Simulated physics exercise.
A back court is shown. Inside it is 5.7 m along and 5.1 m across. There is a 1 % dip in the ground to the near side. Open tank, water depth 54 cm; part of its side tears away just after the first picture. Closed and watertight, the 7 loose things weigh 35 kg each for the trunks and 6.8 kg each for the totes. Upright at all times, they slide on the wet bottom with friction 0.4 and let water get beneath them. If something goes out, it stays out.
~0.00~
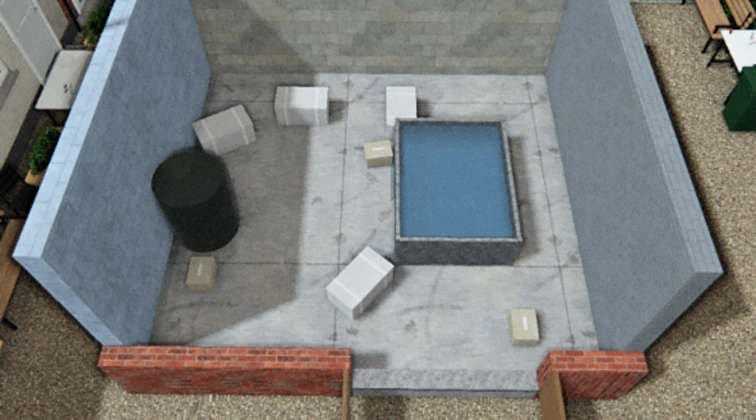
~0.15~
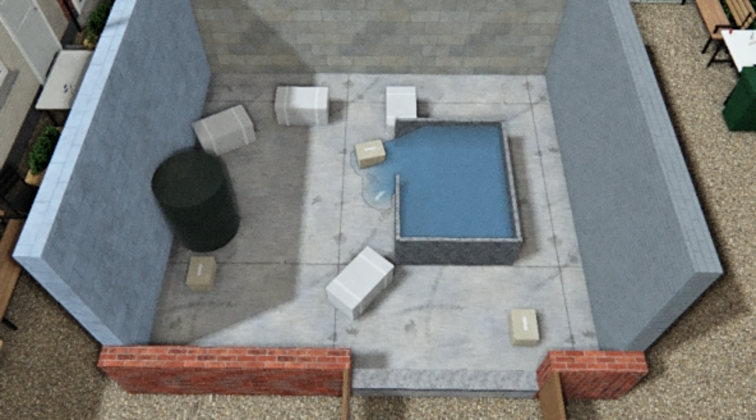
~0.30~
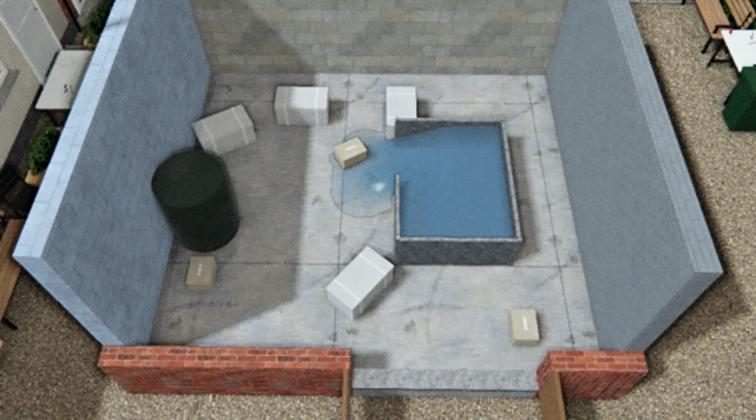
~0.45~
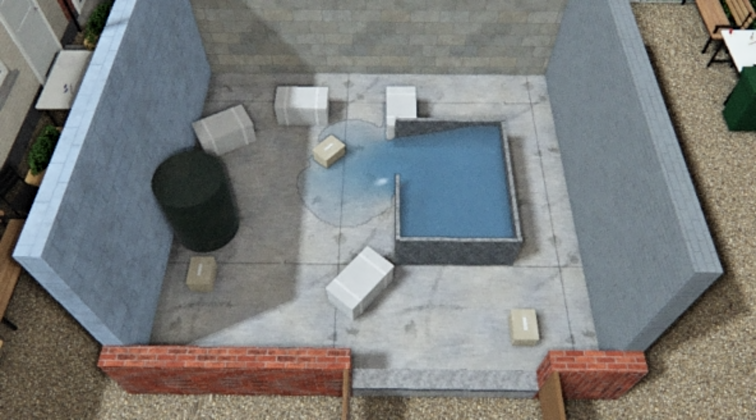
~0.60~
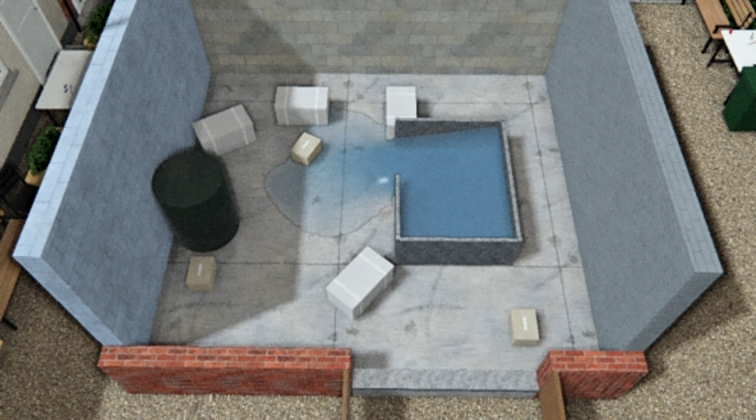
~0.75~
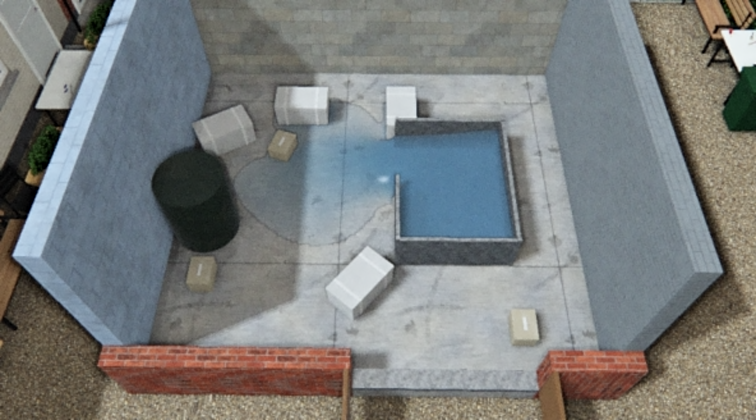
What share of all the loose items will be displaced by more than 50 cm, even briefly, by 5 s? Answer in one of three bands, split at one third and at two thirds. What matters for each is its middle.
One to two thirds.
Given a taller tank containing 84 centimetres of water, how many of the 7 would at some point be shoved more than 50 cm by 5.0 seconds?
Count: 5.
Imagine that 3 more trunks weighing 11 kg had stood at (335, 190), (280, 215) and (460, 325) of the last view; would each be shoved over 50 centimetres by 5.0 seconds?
In turn: Past it, more, under.
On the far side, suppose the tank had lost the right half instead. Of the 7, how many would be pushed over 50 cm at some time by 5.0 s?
The count would be 1.
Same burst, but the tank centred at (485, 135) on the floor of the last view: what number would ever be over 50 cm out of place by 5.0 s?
4.
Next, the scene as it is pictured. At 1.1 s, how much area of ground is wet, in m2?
9.0 m2.
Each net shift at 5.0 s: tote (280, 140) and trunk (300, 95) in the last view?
Taking them in turn, I get 150 cm for the first and 100 cm for the second.
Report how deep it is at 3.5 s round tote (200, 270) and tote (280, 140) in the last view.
I'd estimate 3 cm for the first and 18 cm for the second.
After 1.1 s 1 of 7 are over 50 cm from their spots; 0 afloat.
After 2.2 s 3 of 7 are over 50 cm from their spots; 2 afloat.
After 3.5 s 3 of 7 are over 50 cm from their spots; 3 afloat.
After 5.0 s 3 of 7 are over 50 cm from their spots, and 3 have been at some point; 3 afloat.
